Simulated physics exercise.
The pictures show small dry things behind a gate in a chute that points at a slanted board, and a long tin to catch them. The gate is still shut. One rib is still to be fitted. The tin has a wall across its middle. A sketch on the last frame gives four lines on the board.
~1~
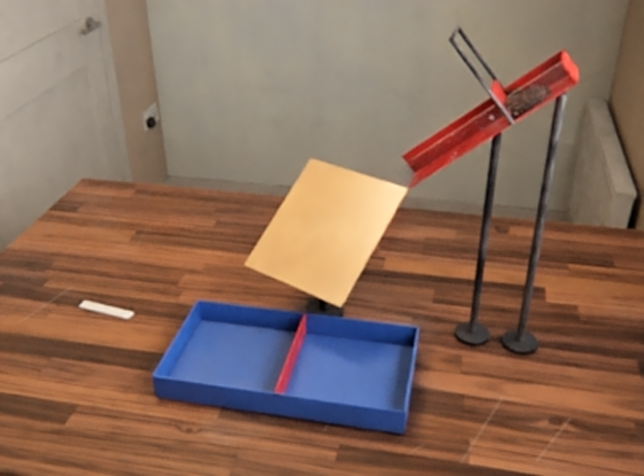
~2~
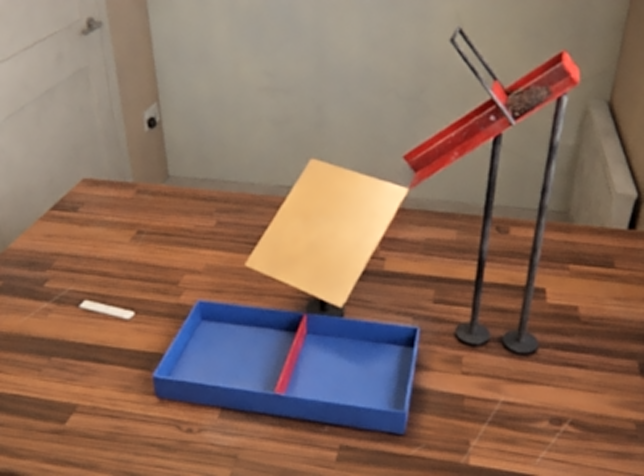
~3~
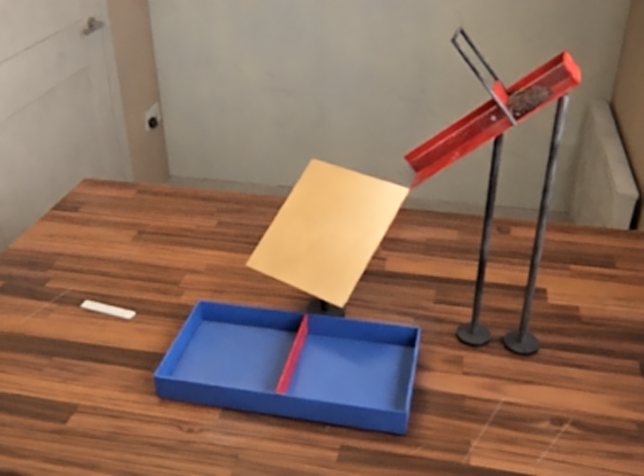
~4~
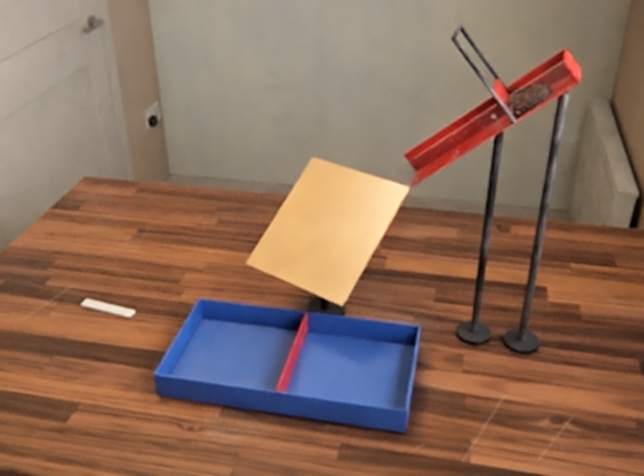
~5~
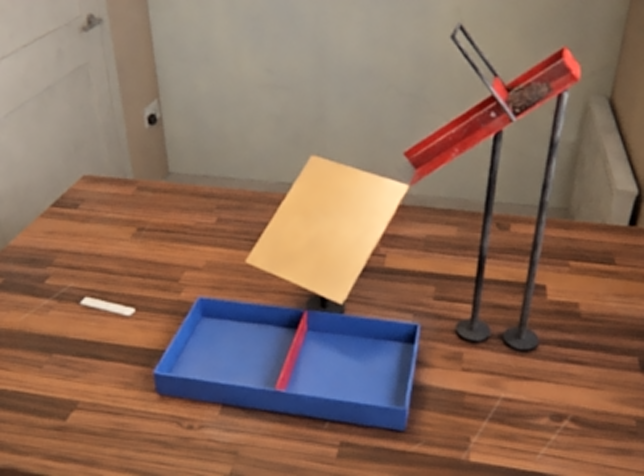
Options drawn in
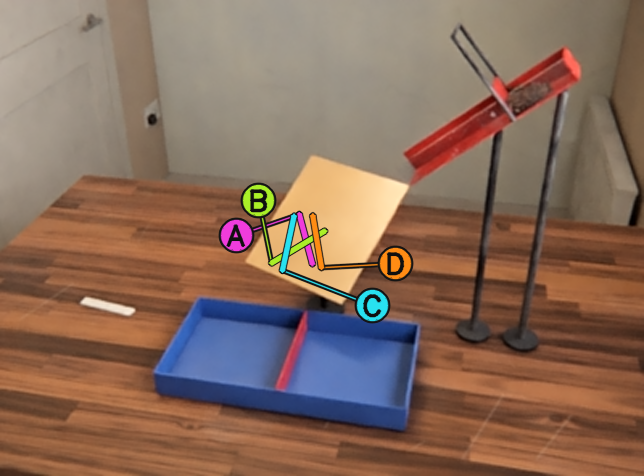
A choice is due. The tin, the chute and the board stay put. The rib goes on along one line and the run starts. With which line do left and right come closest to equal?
Line A does it best.
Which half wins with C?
Left.
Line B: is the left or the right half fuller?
More lands on the left.
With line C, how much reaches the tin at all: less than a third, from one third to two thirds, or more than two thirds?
It is more than two thirds.
On the marked copy, line A from (299, 214) to (312, 263); line B from (324, 231) to (271, 262); line C from (294, 216) to (282, 270); line D from (312, 215) to (321, 267).
With A, of what is caught, about a third in the left half, about two thirds in the right.
With B, of what is caught, nearly all in the left half, a small part in the right.
With C, of what is caught, nearly all in the left half, a small part in the right.
With D, of what is caught, a small part in the left half, most in the right.
